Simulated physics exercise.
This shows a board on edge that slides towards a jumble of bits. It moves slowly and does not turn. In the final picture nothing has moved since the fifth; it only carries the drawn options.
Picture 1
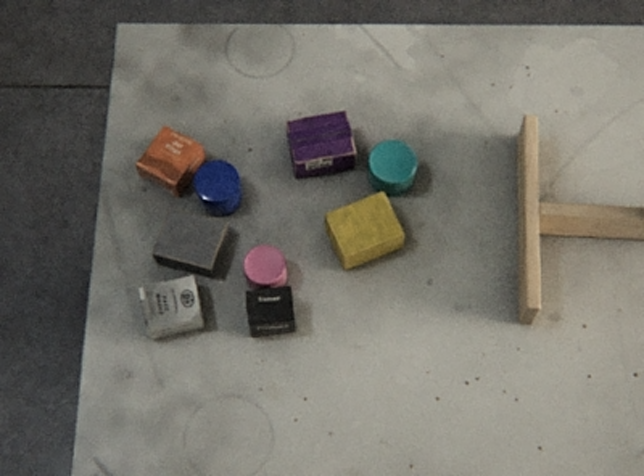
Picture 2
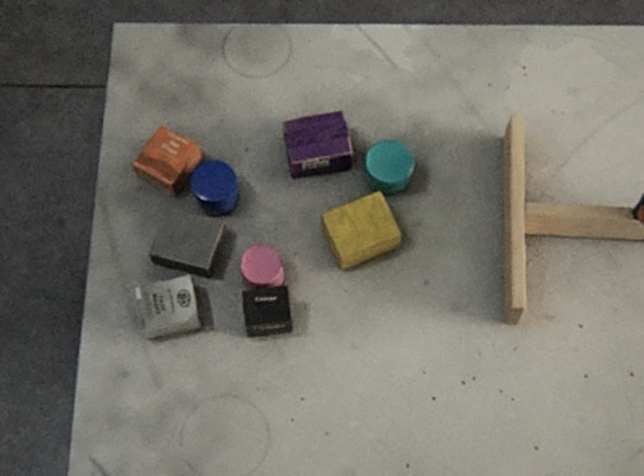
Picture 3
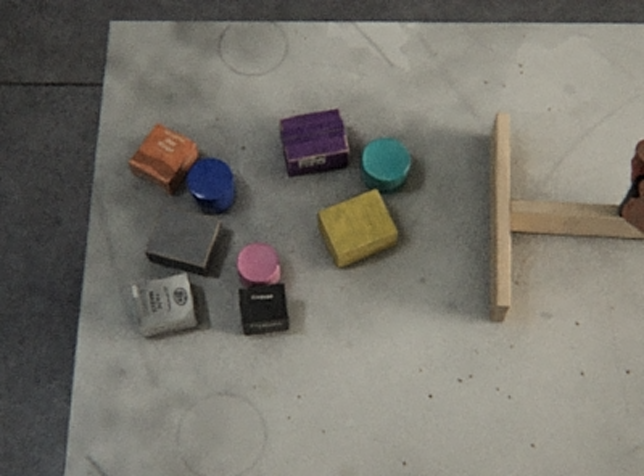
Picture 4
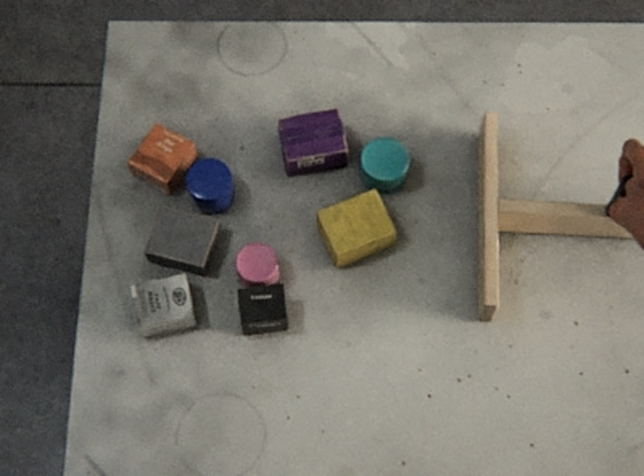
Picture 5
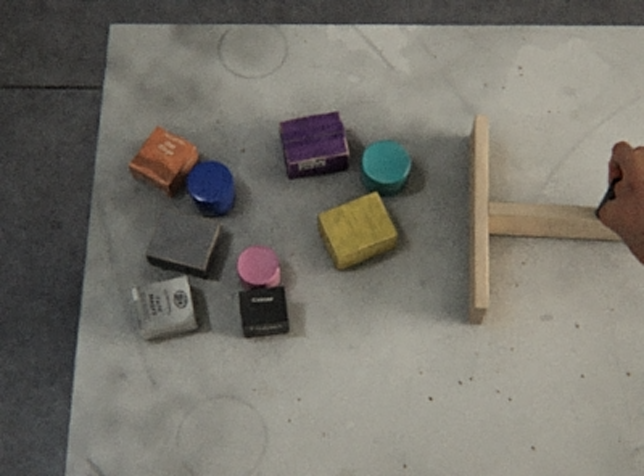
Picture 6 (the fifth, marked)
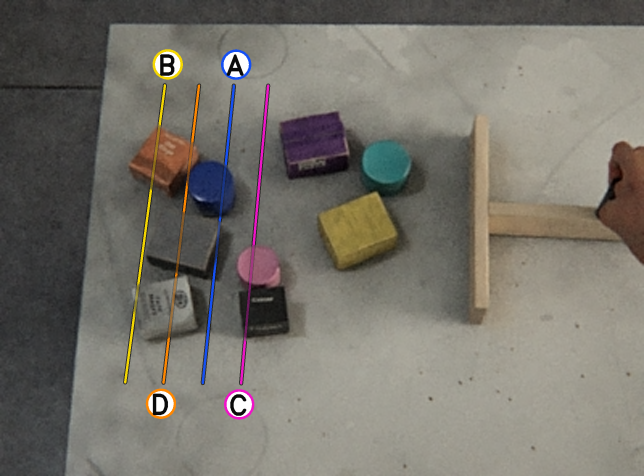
A wooden board on edge, fixed to a handle, slides slowly left without turning across a pale grey tabletop seen from above. On the left lie orange, purple, yellow, grey, silvery and black blocks or boxes, with blue, teal and pink round tubs among them. A hand comes into view at right on the handle as the board nears the unmoved pieces, while the view shifts very slightly.
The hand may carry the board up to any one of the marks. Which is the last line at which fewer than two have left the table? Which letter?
D is the last line within the limit.
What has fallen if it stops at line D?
It is the grey block.
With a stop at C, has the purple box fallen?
No.
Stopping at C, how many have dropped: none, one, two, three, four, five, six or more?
In all, none.
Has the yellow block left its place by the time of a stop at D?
Yes.
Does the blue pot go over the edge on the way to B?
By then, yes.
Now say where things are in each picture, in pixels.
The first picture shows grey block (192, 243); yellow block (364, 231); black box (271, 312).
The second picture shows board (518, 208); pink jar (262, 270).
The third picture shows board (504, 205); blue pot (212, 187).
The fourth picture shows board (491, 205); turquoise tub (384, 167).
The fifth picture shows board (481, 208); grey block (185, 244); yellow block (357, 231); black box (264, 312).
On the copy, A at (219, 226); B at (146, 225); C at (255, 226); D at (182, 226).
On D. First, board (374, 207); purple box (297, 144); turquoise tub (344, 175).
Then, board (266, 206); orange packet (154, 155); grey block (163, 248).
Finally, board (183, 206); grey block over the edge; orange packet (110, 138); one fallen.
By contrast, A is within the limit but short; B drops three; C is within the limit but short.
